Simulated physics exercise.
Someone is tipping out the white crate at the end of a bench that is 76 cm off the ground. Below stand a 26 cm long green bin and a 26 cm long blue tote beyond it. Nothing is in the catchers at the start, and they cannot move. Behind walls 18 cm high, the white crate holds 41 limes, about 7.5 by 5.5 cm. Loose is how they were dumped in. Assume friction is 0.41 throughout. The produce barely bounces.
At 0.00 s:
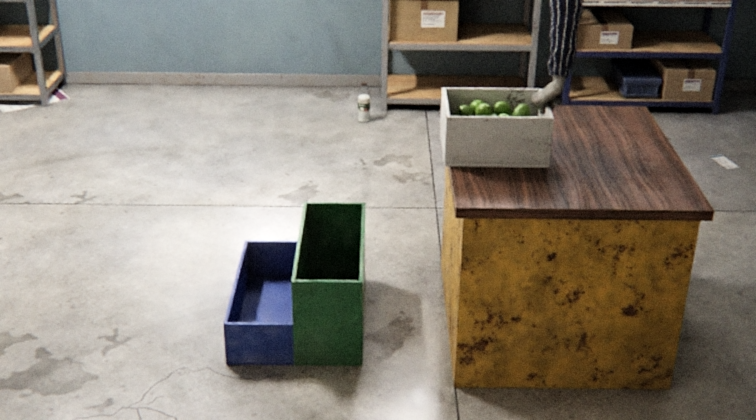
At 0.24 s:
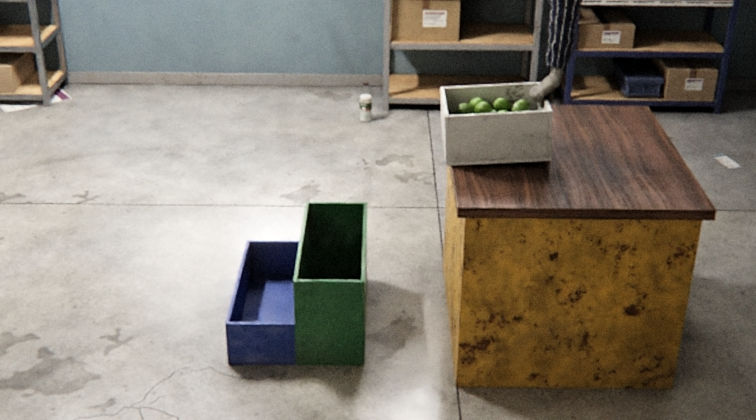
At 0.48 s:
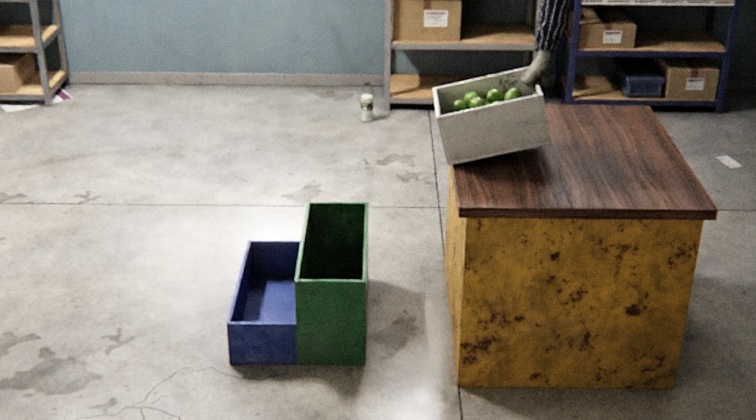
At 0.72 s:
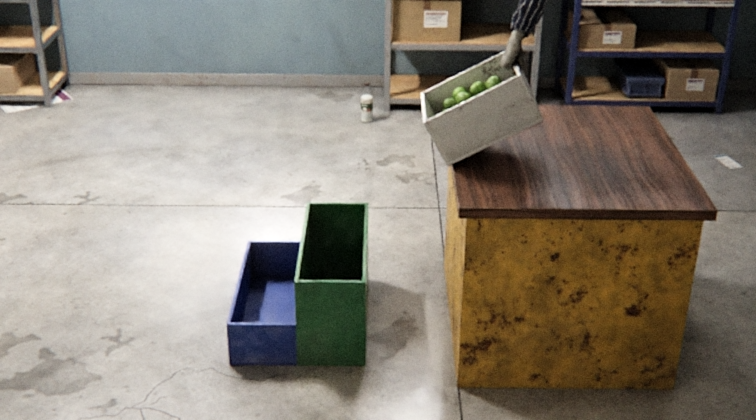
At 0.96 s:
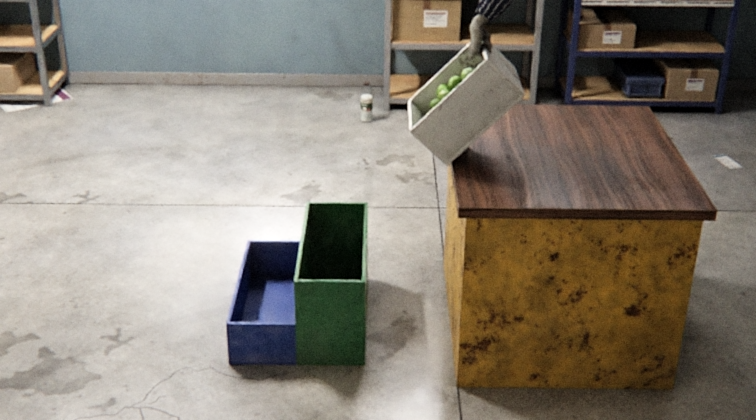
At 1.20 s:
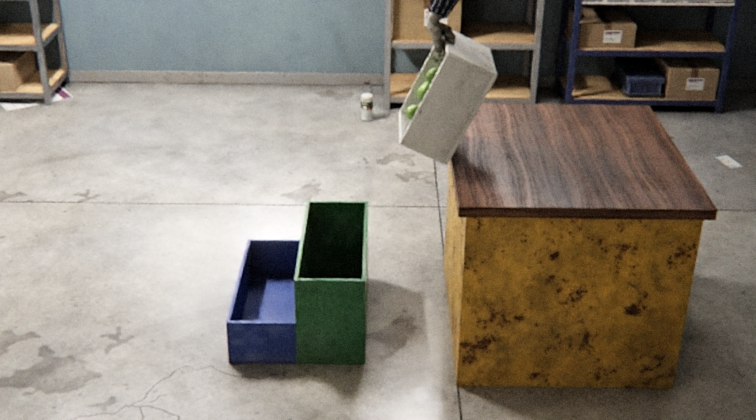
A white crate of green limes on the wooden-topped bench was tilted steadily to the left by a hand at its back until it leaned steeply, the limes still inside, while the green and blue bins stayed put on the floor.
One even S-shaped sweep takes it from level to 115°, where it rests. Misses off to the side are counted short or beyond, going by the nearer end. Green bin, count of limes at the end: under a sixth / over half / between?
Over half.
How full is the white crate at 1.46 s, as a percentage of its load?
Some 95 per cent, more or less.
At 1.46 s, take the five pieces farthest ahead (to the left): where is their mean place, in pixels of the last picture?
I'd say near (392, 132).
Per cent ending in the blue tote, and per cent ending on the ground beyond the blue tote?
Close to 0 and 0 percent respectively.
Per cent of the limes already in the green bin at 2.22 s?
Estimate for then: Some 60 percent.
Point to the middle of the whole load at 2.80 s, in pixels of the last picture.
I'd place it close to (336, 305) in the last view.
After 1.46 s, tilt 84°; 39 still in the white crate and 2 in the air.
After 1.78 s, tilt 104°; 31 still in the white crate, 5 in the green bin and 5 in the air.
After 2.22 s, tilt 115°; 6 still in the white crate, 24 in the green bin, 1 on the ground short of the green bin and 10 in the air.
Outcome (at 2.80 s), 37 in the green bin, 1 in the blue tote and 3 on the ground short of the green bin. Asked share, 37 of 41, 90 per cent.
